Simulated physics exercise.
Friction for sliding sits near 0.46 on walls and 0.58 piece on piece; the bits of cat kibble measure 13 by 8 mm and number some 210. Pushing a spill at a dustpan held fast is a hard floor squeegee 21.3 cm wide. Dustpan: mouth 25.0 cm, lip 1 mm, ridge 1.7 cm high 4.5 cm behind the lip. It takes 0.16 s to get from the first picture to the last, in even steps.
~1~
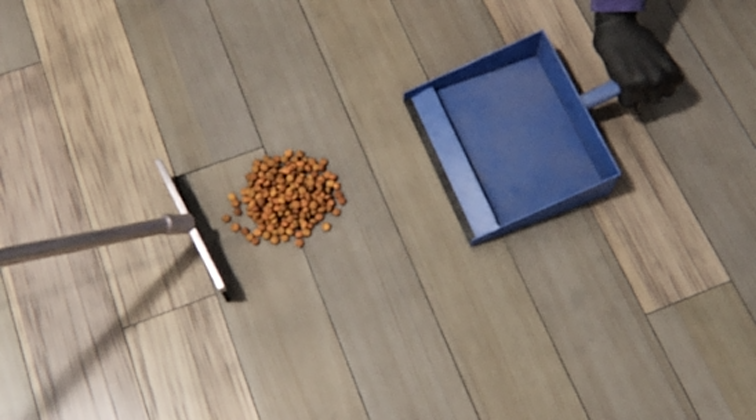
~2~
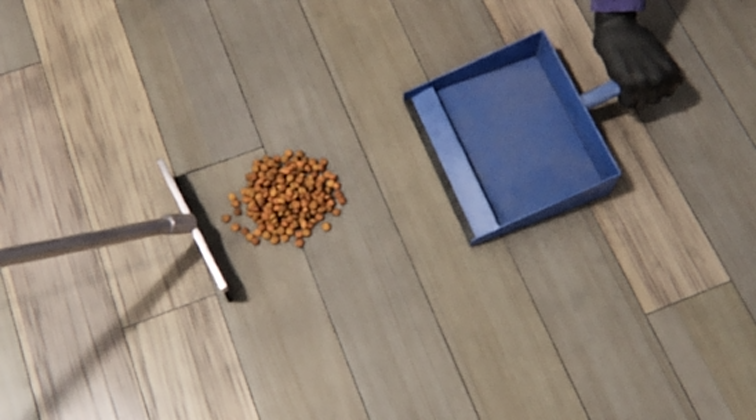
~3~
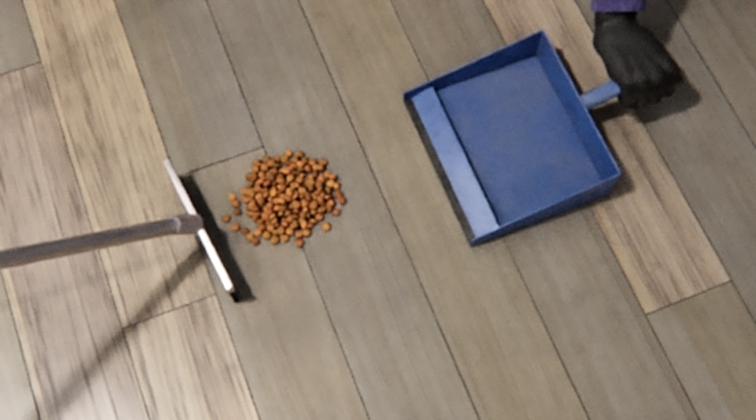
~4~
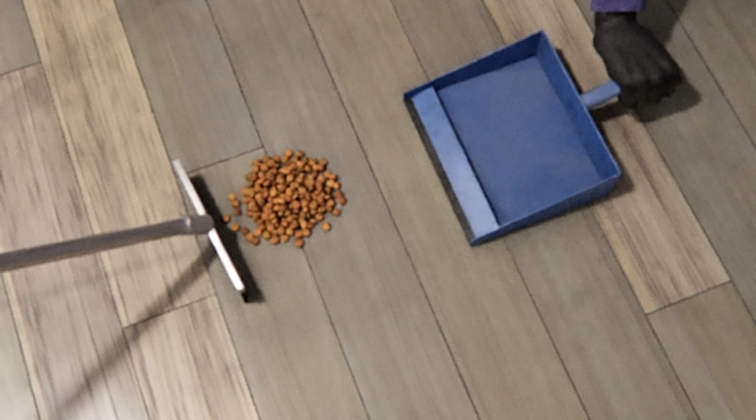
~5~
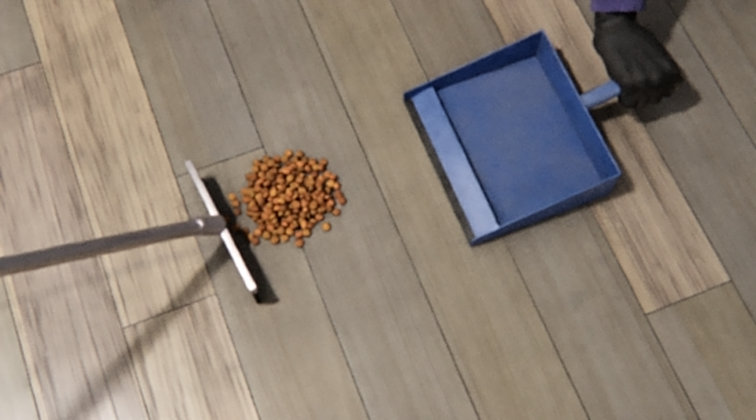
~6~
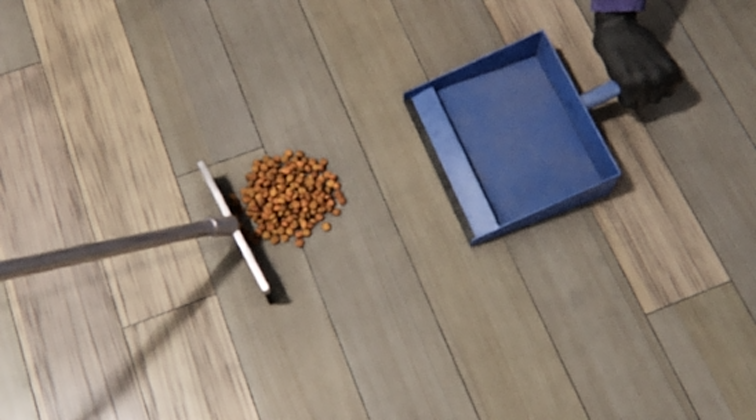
A floor squeegee slid slowly to the right across wooden planks until it nudged the near edge of a small heap of brown kibble, while a black-gloved hand held a blue dustpan still.
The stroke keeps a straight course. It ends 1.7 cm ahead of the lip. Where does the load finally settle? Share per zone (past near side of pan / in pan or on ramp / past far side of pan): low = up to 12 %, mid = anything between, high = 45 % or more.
Near side - low, pan - low, far side - low.
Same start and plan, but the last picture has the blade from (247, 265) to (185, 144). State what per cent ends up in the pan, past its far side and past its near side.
You'd see pan at 15, far at 45 and near at 0.
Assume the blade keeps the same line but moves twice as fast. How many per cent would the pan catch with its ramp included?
Then near 20 in a hundred.
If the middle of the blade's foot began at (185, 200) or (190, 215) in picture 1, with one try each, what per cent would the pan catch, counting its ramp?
Roughly 20 % and 15 %.
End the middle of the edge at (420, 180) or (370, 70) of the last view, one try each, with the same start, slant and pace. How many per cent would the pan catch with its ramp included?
About 30 % and 10 %.
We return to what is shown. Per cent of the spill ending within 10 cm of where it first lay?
40 %.
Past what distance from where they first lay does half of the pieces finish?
I'd put it near 14 cm.
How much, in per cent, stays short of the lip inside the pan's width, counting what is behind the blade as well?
90 %.
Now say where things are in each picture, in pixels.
The first frame shows blade from (222, 288) to (161, 165), moved 0.0 cm, 0 of the pieces shifted so far; middle of the pieces at (283, 197); pan at (517, 142).
The second frame shows blade from (224, 288) to (163, 165), moved 0.3 cm, 0 of the pieces shifted so far; middle of the pieces at (283, 197).
The third frame shows blade from (230, 288) to (168, 166), moved 1.1 cm, 0 of the pieces shifted so far; middle of the pieces at (283, 197).
The fourth frame shows blade from (241, 289) to (179, 166), moved 2.5 cm, 0 of the pieces shifted so far; middle of the pieces at (283, 197).
The fifth frame shows blade from (253, 290) to (190, 167), moved 4.2 cm, 0 of the pieces shifted so far; middle of the pieces at (283, 197).
The sixth frame shows blade from (266, 290) to (203, 167), moved 6.0 cm, 3 of the pieces shifted so far; middle of the pieces at (283, 197); pan at (517, 142).
Then, 0.28 s after the last picture, middle of the blade 17 cm from the lip; 0 % over the lip, far side 0 %, near side 0 %.
Then, 0.47 s after the last picture, middle of the blade 8 cm from the lip; 0 % over the lip, far side 0 %, near side 0 %.
Then, 0.77 s after the last picture, middle of the blade 3 cm from the lip; 5 % over the lip, far side 0 %, near side 0 %.
In the end, near side 0 %, pan 5 %, far side 0 %, in front of the lip or behind the blade 90 %.
